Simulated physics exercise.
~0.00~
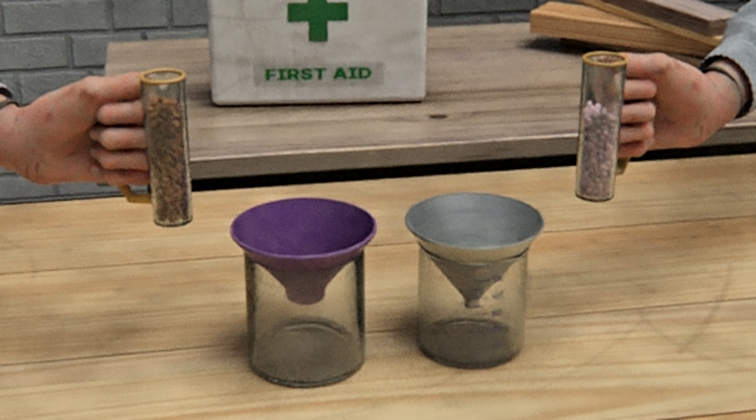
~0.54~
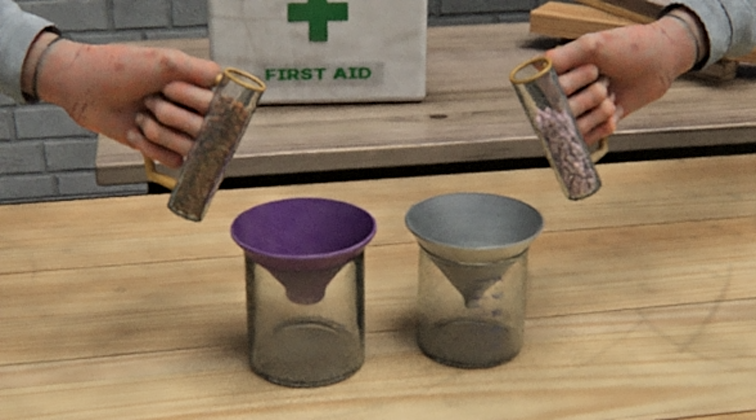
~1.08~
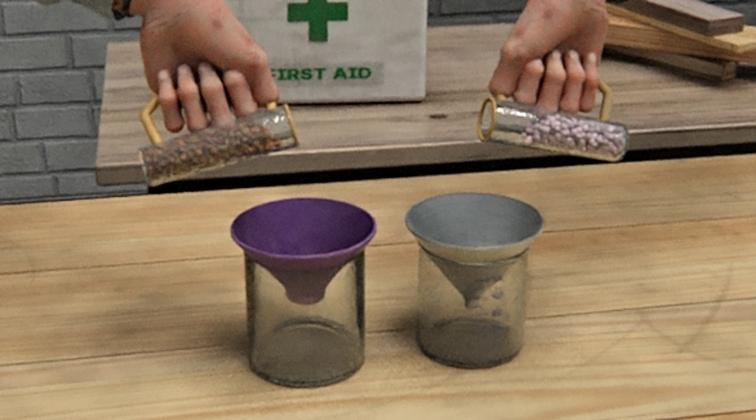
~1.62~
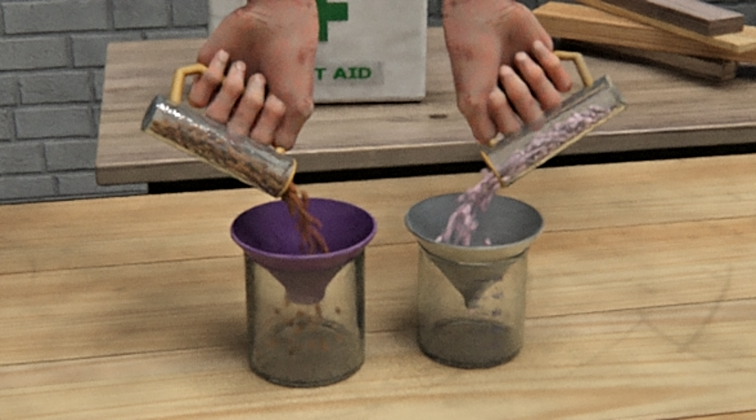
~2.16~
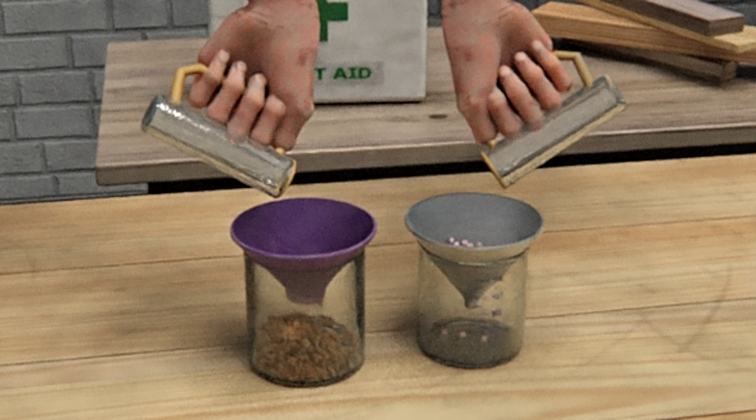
Two hands tipped clear cups over funnels set in glass jars, pouring brown bits into the purple funnel on the left and pale pink ones into the gray funnel; the brown bits all ended in their jar, while nearly all the pink ones stayed stuck.
